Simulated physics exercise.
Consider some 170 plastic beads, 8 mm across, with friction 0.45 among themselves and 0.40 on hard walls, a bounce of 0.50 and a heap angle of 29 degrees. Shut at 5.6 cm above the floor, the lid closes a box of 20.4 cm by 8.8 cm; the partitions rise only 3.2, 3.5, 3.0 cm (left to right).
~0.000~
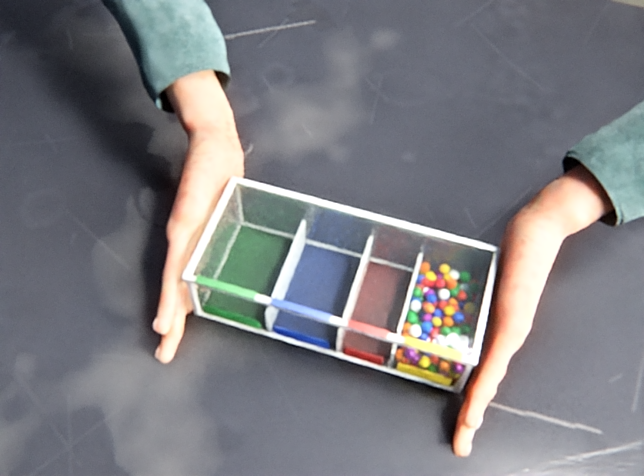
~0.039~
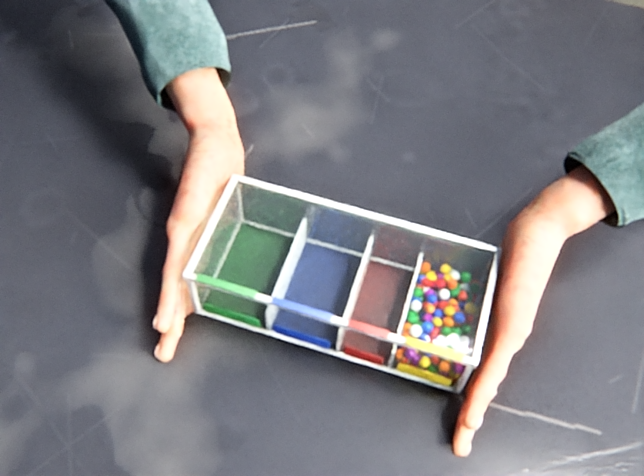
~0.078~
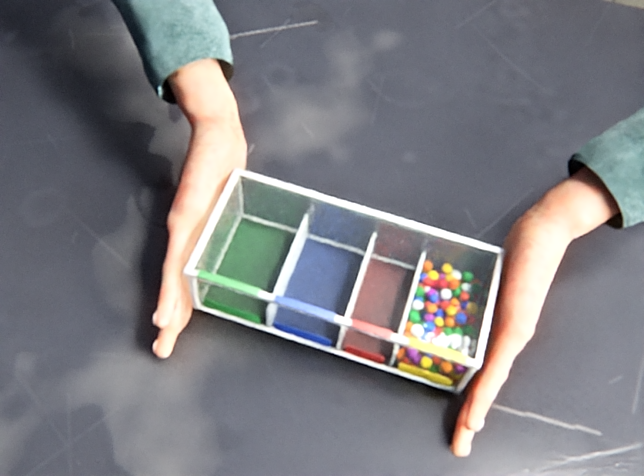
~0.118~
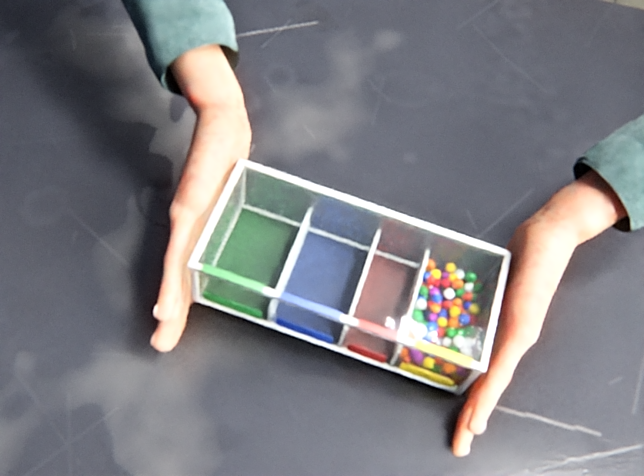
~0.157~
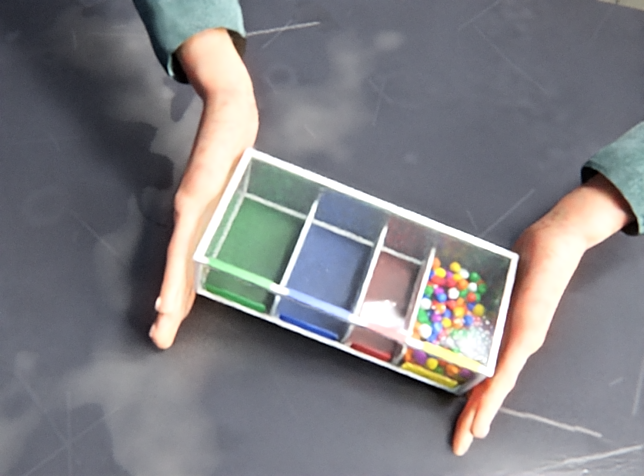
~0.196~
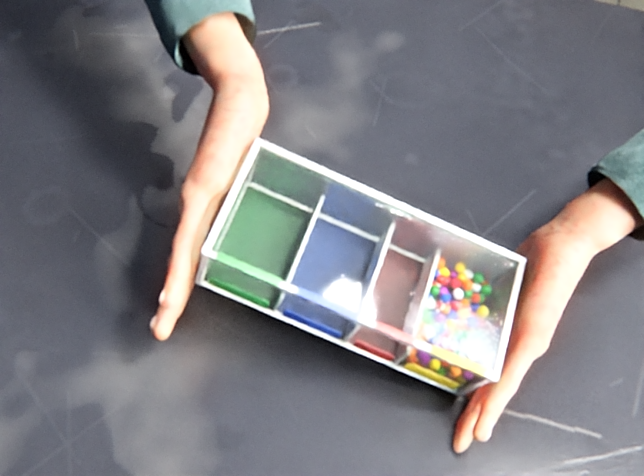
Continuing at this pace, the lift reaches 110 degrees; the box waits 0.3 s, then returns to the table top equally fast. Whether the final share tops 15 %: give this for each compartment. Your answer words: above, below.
Red - below; blue - below; green - below; yellow - above.
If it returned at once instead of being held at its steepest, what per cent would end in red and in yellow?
Then red keeps 0% and yellow keeps 100%.
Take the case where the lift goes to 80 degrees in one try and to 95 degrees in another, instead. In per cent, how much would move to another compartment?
First try: Around 0 %; second try: Around 0 %.
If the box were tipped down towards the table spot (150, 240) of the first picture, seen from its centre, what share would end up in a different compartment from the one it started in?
Something like 100 in a hundred.
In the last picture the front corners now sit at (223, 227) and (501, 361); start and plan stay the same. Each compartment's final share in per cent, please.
Per cent at the end: Red 0; blue 0; green 0; yellow 100.
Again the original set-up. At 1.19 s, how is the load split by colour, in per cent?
You'd find red at 0, blue at 0, green at 0 and yellow at 100 per cent.
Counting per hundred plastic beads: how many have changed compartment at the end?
Result: Roughly 0 %.
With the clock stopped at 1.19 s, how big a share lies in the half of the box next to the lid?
I'd say around 40 percent of the pieces.
After 1.19 s, tilt 110 degrees; yellow 100 %.
After 1.86 s, tilt 57 degrees; yellow 100 %.
Then, at 2.56 s, tilt 0 degrees; yellow 100 %.
In the end, at 2.9 s, red 0 %, blue 0 %, green 0 %, yellow 100 %.
